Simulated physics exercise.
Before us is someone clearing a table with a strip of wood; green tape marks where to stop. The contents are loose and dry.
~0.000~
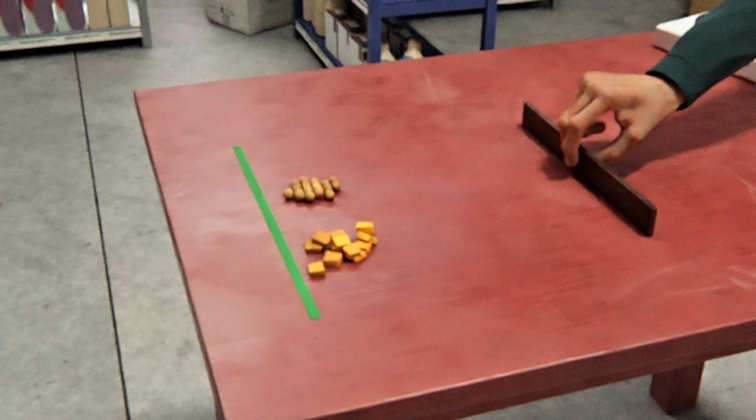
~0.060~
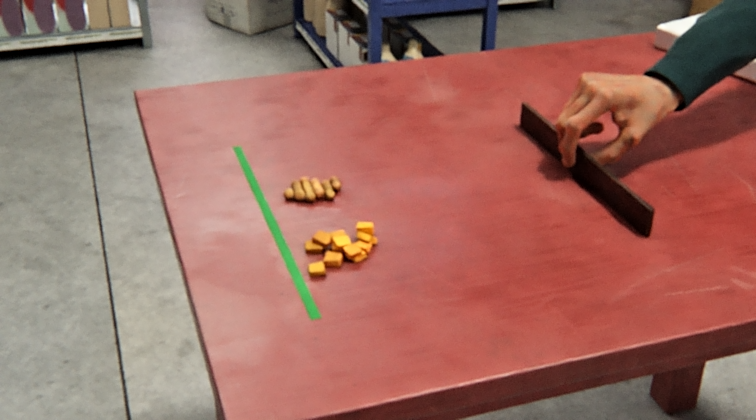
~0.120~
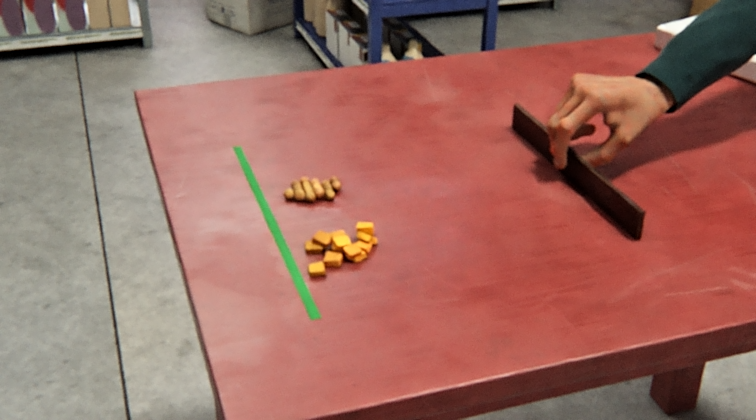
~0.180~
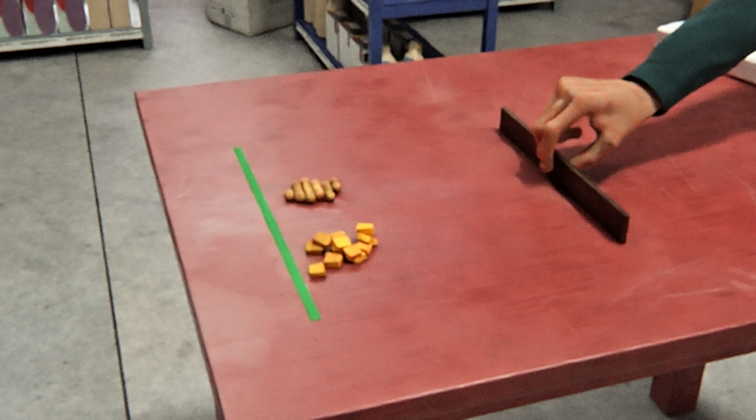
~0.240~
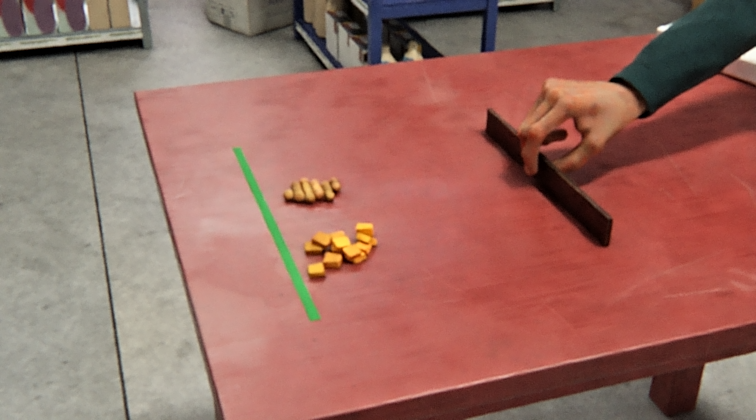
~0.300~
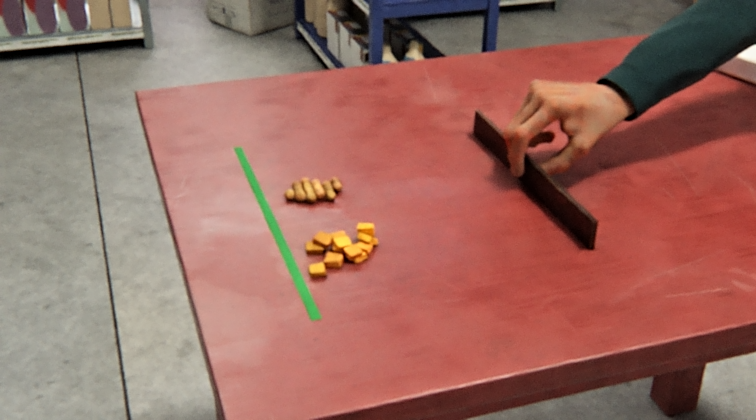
A hand sliding a dark strip of wood leftward across a red table, with two small piles lying beside green tape.
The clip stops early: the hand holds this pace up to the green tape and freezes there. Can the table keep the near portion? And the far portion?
Near portion: Fully there, far portion: Partly gone.
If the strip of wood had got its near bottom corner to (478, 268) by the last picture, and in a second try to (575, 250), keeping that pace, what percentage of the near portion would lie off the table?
60 %, then 0 %.
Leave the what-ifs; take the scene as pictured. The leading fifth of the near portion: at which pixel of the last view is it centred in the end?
That fifth finishes close to (245, 257).
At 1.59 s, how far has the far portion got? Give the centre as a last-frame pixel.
I'd mark it somewhere close to (168, 206).
Around 0.79 s, strip of wood still moving, near (399, 178); near portion all on the table, its front near (317, 271); far portion all on the table, its front near (289, 194).
Around 1.31 s, strip of wood stopped at the green tape; near portion all on the table, its front near (240, 254); far portion all on the table, its front near (218, 184).
Around 1.59 s, strip of wood stopped at the green tape; near portion all on the table, its front near (239, 254); far portion a small part over the edge.
Finally (2.1 s), strip of wood stopped at the green tape; near portion all on the table, its front near (239, 254); far portion all over the edge.
